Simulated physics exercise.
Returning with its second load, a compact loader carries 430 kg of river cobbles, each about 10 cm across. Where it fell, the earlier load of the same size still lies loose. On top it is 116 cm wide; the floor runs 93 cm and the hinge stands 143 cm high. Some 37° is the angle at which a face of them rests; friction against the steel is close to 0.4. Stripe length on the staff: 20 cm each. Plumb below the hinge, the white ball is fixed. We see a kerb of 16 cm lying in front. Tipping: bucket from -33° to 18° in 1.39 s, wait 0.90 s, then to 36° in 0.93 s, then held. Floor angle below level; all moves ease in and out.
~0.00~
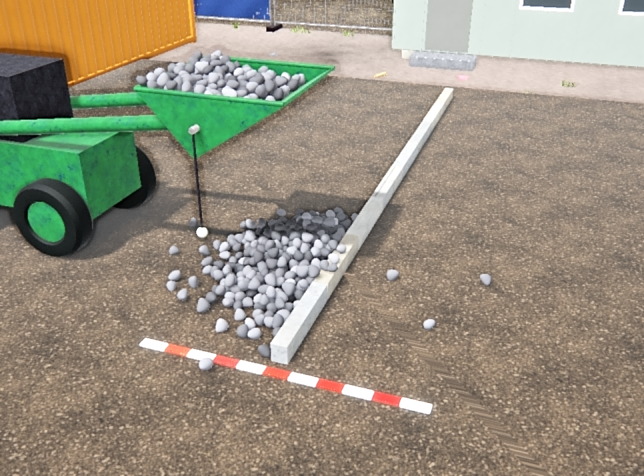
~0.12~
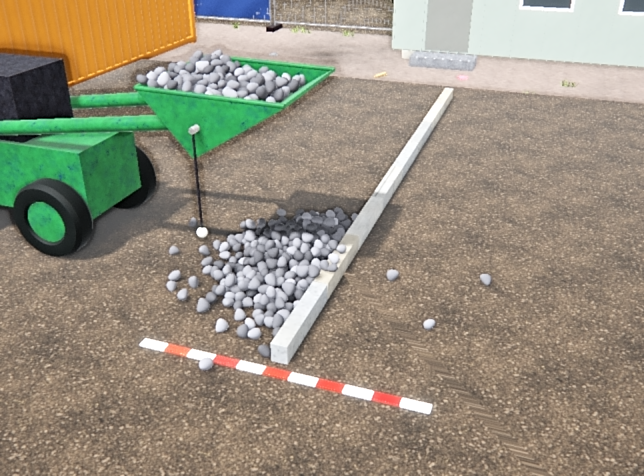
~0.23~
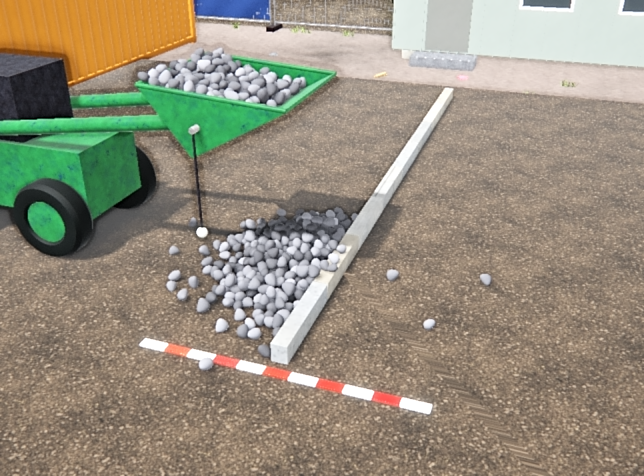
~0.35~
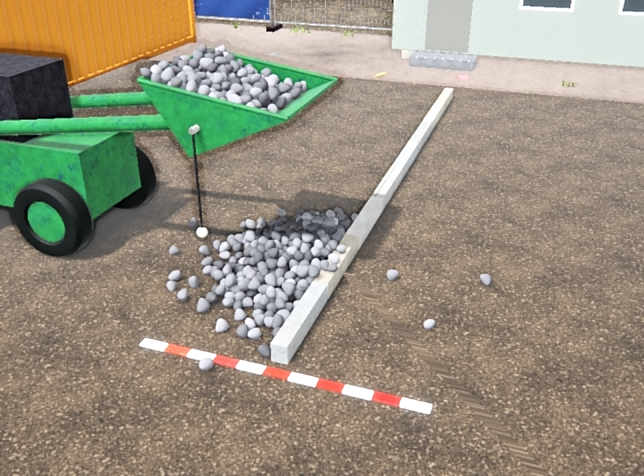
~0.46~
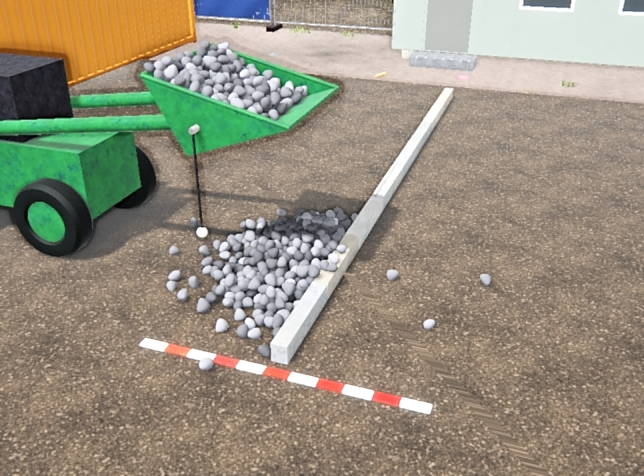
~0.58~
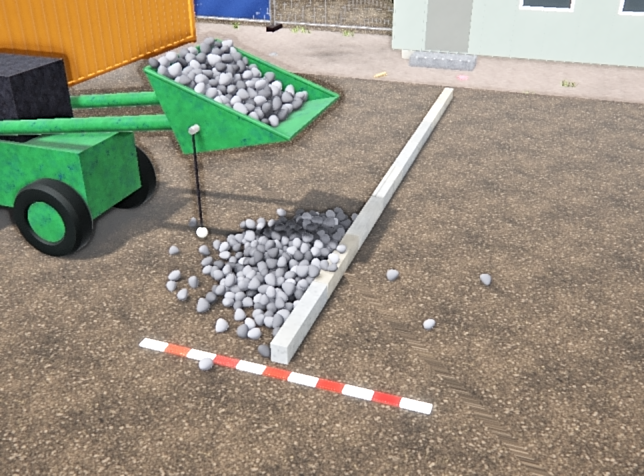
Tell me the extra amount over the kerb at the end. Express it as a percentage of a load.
73 per cent.
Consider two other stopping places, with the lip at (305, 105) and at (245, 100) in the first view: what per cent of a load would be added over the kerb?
First place about 90 %, second about 25 %.
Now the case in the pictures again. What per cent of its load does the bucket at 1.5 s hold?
Roughly 95 per cent of its load.
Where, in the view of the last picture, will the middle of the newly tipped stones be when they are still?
In the last view, about pixel (364, 266).
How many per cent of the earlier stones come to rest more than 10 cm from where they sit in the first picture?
I'd say roughly 0 per cent of them.
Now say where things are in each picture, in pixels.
In the first picture, the bucket is at -33°, its lip at (284, 105); the top of the load is at (208, 62). The earlier load is highest near (292, 239), 26 cm above ground level, 99 % on this side of the kerb, 1 % over the kerb.
In the second picture, the bucket is at -32°, its lip at (284, 107); the top of the load is at (208, 62); the stones move at 0.1 m/s on average.
In the third picture, the bucket is at -29°, its lip at (286, 112); the top of the load is at (207, 60); the stones move at 0.1 m/s on average.
In the fourth picture, the bucket is at -25°, its lip at (288, 119); the top of the load is at (209, 57); the stones move at 0.2 m/s on average.
In the fifth picture, lip at (289, 128), floor tilted -20°, highest stones at (210, 53); the stones move at 0.2 m/s on average.
In the sixth picture, the bucket is at -14°, its lip at (290, 139); the top of the load is at (214, 50); the stones move at 0.2 m/s on average.
After 1.0 s the floor is at 10°; in per cent of one load, 100 in the bucket, 99 on this side of the kerb, 1 over the kerb; the foremost stones are at (369, 273).
After 1.5 s the floor is at 18°; in per cent of one load, 94 in the bucket, 105 on this side of the kerb, 1 over the kerb; the foremost stones are at (370, 268).
After 3.7 s the floor is at 36°; in per cent of one load, 0 in the bucket, 127 on this side of the kerb, 72 over the kerb; the foremost stones are at (539, 285).
After 6.5 s the floor is at 36°; in per cent of one load, 0 in the bucket, 126 on this side of the kerb, 73 over the kerb; the foremost stones are at (540, 286). Net gain over the kerb, 73.
